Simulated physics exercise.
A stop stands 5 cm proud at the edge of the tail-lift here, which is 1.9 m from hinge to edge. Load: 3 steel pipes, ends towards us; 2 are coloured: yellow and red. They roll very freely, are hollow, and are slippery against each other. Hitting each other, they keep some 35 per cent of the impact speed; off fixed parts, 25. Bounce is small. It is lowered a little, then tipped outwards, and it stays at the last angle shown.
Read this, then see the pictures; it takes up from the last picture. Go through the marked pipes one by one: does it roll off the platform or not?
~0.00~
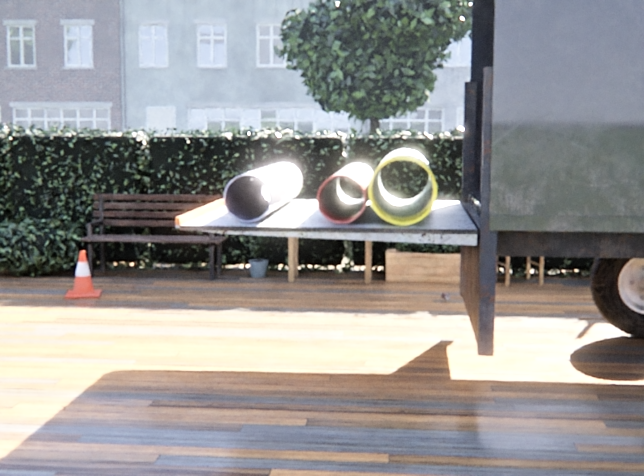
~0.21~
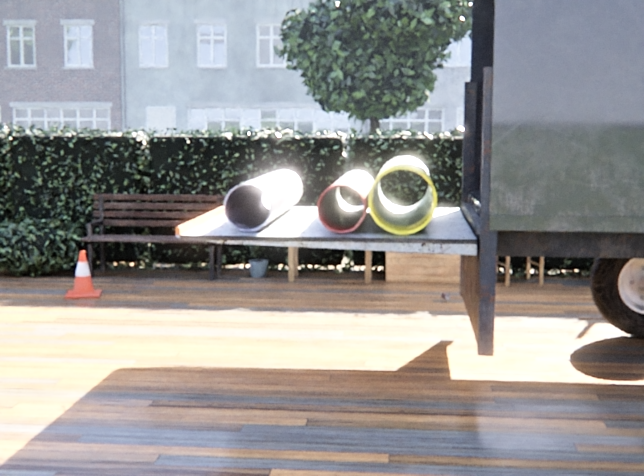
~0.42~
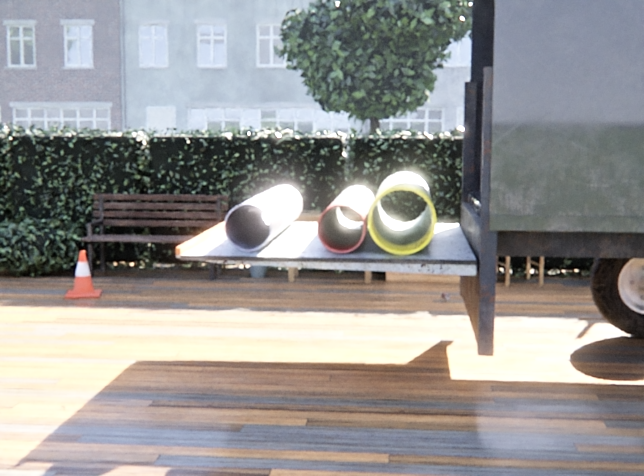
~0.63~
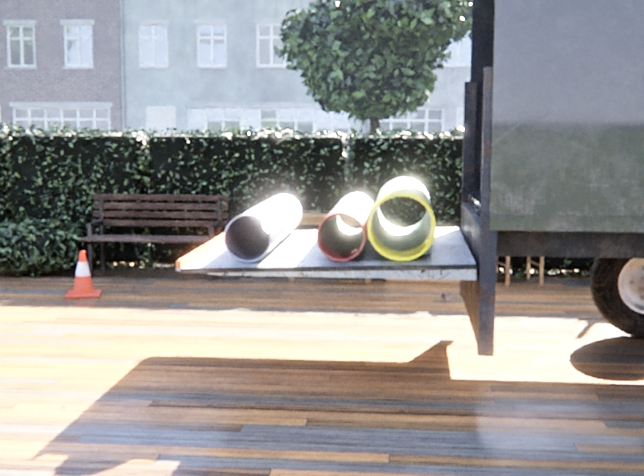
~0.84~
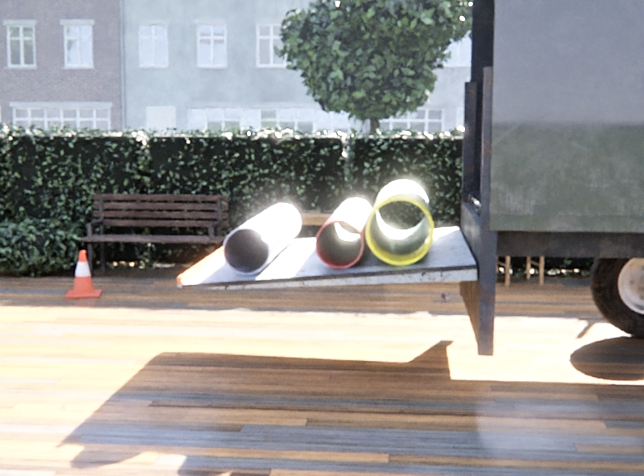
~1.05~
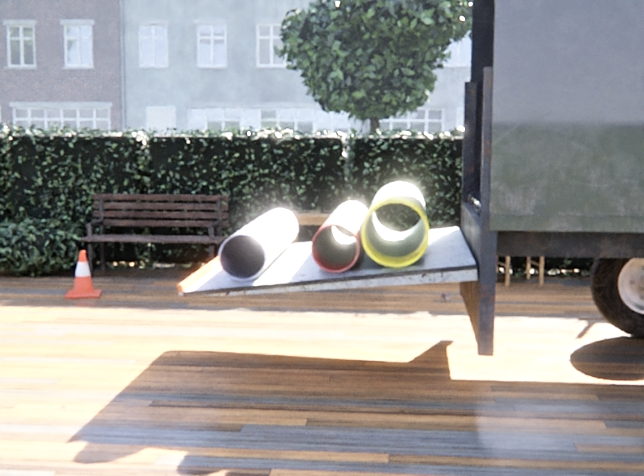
Yellow: Is stopped. Red: Is stopped.
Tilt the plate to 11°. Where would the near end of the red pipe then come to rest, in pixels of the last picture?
Around pixel (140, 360).
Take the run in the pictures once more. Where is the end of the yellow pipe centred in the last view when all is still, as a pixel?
You'll find it at roughly (306, 242) in the final picture.
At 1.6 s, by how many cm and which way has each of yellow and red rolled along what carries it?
Yellow: 20 to the left; red: 20 to the left.
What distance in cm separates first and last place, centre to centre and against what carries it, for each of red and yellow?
Red 60, yellow 60.
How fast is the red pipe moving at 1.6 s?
Speed approx. 0.5 m/s.
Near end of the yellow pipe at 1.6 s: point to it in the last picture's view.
Its near end sits close to (367, 236).
After 1.6 s, yellow is on the plate, 120 cm from the stop, rolling left; red is on the plate, 80 cm from the stop, rolling left; 0 over the stop so far.
At rest (2.3 s), yellow is on the plate, 80 cm from the stop; red is on the plate, 45 cm from the stop; 0 over the stop so far.
